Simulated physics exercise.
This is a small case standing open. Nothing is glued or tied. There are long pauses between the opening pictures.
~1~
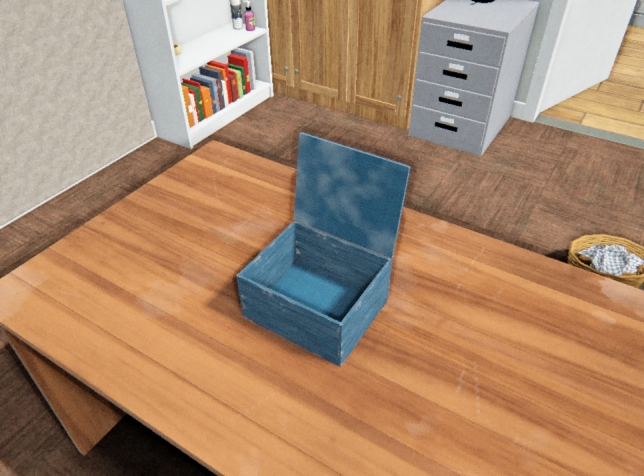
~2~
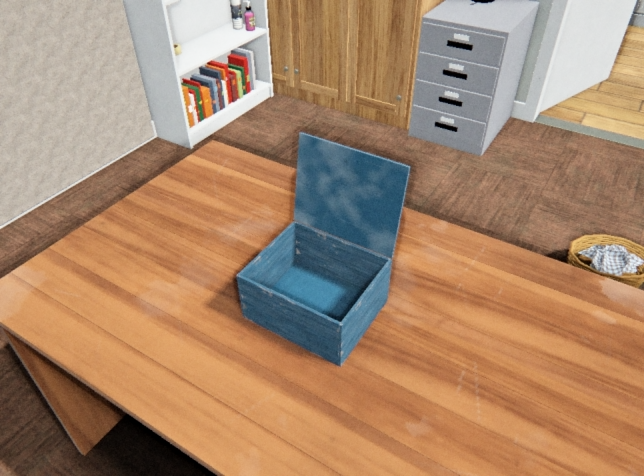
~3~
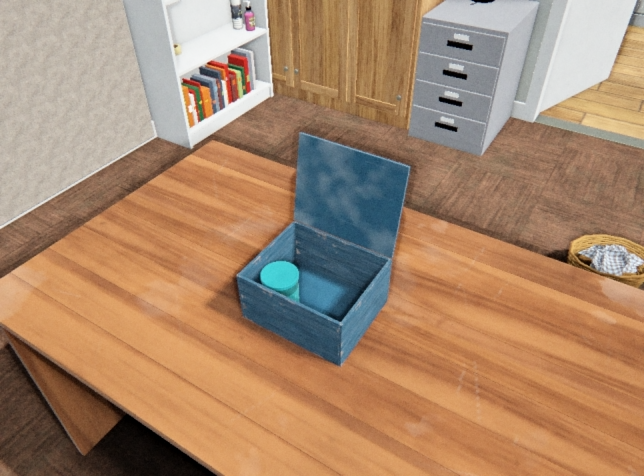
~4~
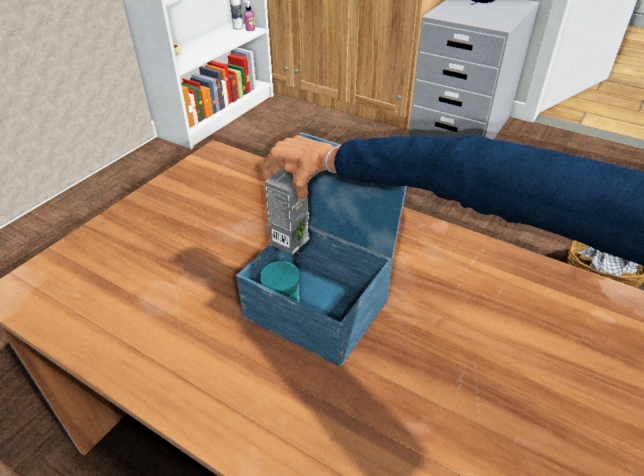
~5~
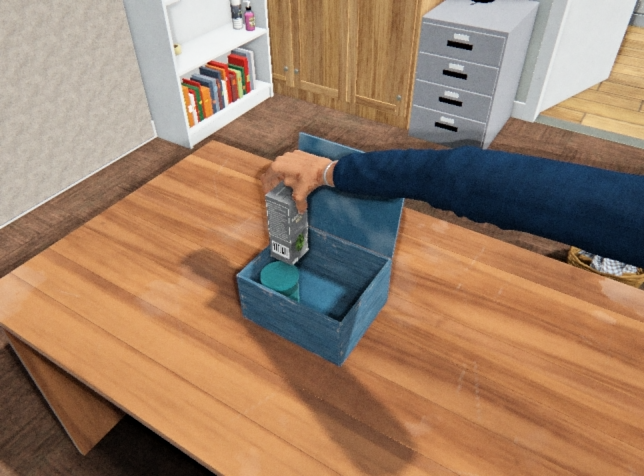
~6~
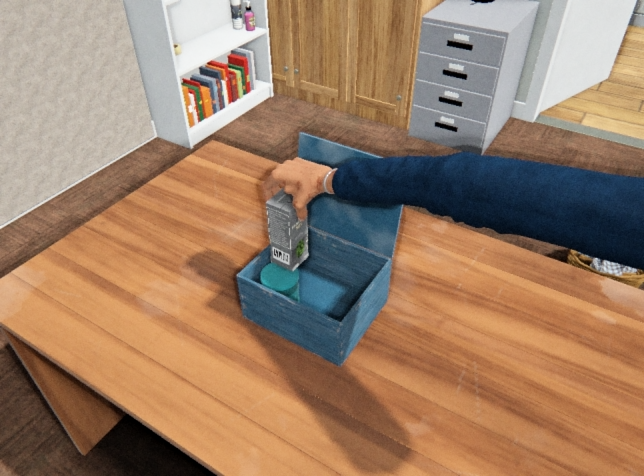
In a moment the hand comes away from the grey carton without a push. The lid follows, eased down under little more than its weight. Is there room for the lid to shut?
In the end the lid is held up.
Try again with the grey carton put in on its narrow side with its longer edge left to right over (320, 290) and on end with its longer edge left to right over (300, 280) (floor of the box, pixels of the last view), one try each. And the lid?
In the first case it shuts flat; in the second case it stays ajar.
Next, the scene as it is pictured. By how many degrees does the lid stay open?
Some 80° above the rim.
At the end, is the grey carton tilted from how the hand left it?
It ends up tilted.
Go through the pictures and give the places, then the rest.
In the first picture, the last thing is not in view yet.
In the second picture, the last thing is not in view yet.
In the third picture, the last thing is not in view yet; turquoise tin (281, 289).
In the fourth picture, coming down; grey carton (288, 212); turquoise tin (281, 289).
In the fifth picture, coming down; grey carton (288, 224); turquoise tin (281, 289).
In the sixth picture, put in, still held; grey carton (288, 231).
Then, 0.80 s on from there, lid starting down; grey carton turned 29° from how it was put near (293, 224).
Then, 2.50 s on from there, lid 80° above the rim; grey carton turned 27° from how it was put near (292, 223).
In the end, lid 80° above the rim; moved from the start, grey carton; turquoise tin unmoved. At the end, from the last picture's camera, grey carton near (293, 223).
